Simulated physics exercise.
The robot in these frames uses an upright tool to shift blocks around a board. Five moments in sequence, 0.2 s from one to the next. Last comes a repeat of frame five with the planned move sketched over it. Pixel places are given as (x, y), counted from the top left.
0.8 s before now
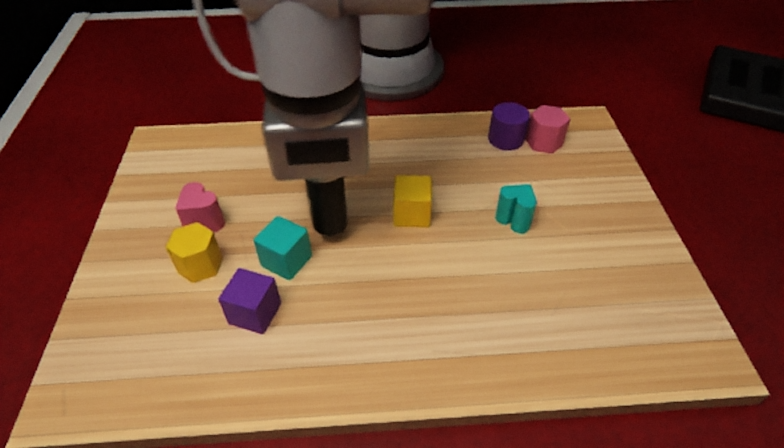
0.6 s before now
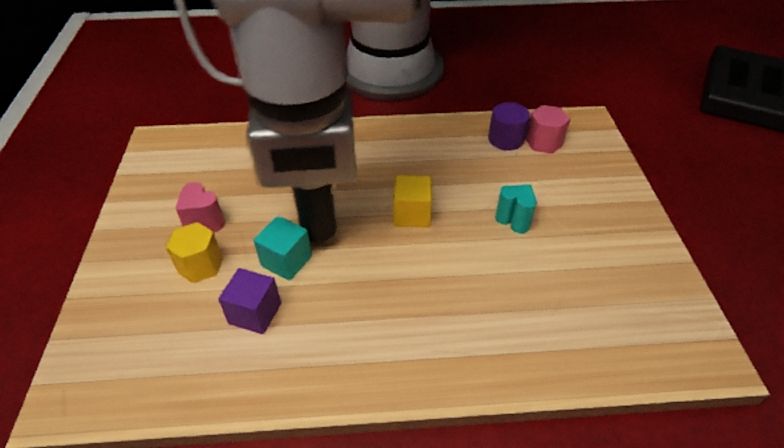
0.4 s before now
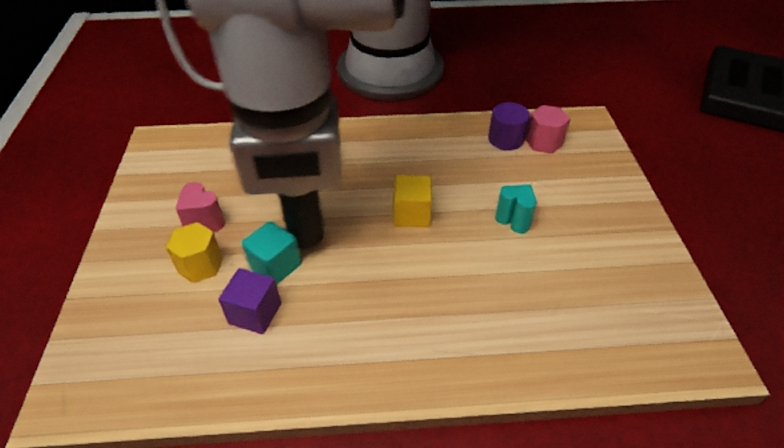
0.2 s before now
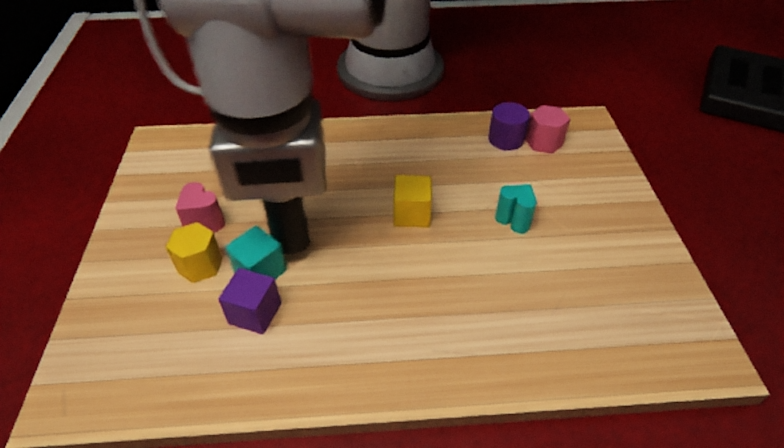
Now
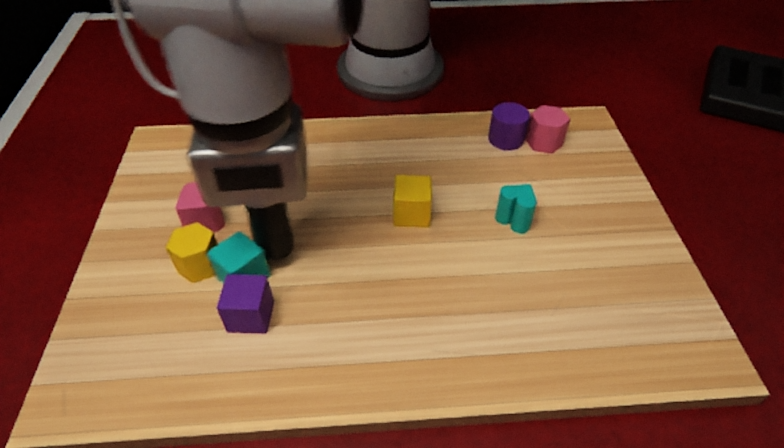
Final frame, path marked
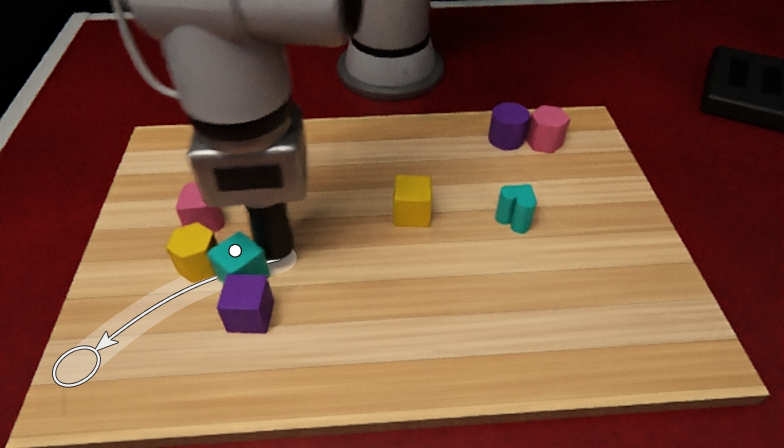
The footage shows a robot arm moving its upright black tool left across a wooden board, pushing a turquoise block leftward between a yellow hexagonal block and a purple block, which shifts slightly, while the other blocks stay still.
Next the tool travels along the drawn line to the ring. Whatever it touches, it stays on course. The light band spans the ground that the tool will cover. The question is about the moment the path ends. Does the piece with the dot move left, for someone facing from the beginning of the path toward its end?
Yes, I think so.
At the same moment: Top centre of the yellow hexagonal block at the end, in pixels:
It will end up at (161, 238).
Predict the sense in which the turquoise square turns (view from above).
From the top, the block rotates counterclockwise.
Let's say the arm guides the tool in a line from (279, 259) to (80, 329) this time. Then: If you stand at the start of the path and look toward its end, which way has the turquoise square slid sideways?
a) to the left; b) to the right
a (to the left)
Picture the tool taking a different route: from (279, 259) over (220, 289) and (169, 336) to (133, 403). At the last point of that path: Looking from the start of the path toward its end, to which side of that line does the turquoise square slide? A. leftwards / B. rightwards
B (rightwards)
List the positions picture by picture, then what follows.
The first frame shows tip of the tool at (330, 223), middles of tops, yellow hexagonal block at (189, 239), turquoise square at (280, 234), purple square at (246, 288).
The second frame shows tool at (319, 229), nothing pushed.
The third frame shows tool at (306, 236), turquoise square at (268, 240).
The fourth frame shows tool at (292, 241), turquoise square at (252, 245).
The fifth frame shows tool at (276, 247), yellow hexagonal block at (189, 239), turquoise square at (235, 251), purple square at (242, 291).
The line goes from (279, 259) via (211, 279) and (144, 314), ending at (77, 366); the dot is on the turquoise square.
The first path, step by step. One third of the way, tool at (205, 267); yellow hexagonal block at (170, 238), turned 35° clockwise; turquoise square at (179, 286), turned 35° anticlockwise.
Two thirds of the way, tool at (136, 303); yellow hexagonal block at (161, 238), turned 50° clockwise; turquoise square at (157, 310), turned 80° anticlockwise.
At the end, tool at (67, 355); yellow hexagonal block at (161, 238), turned 50° clockwise; turquoise square at (157, 311), turned 85° anticlockwise; purple square unmoved.
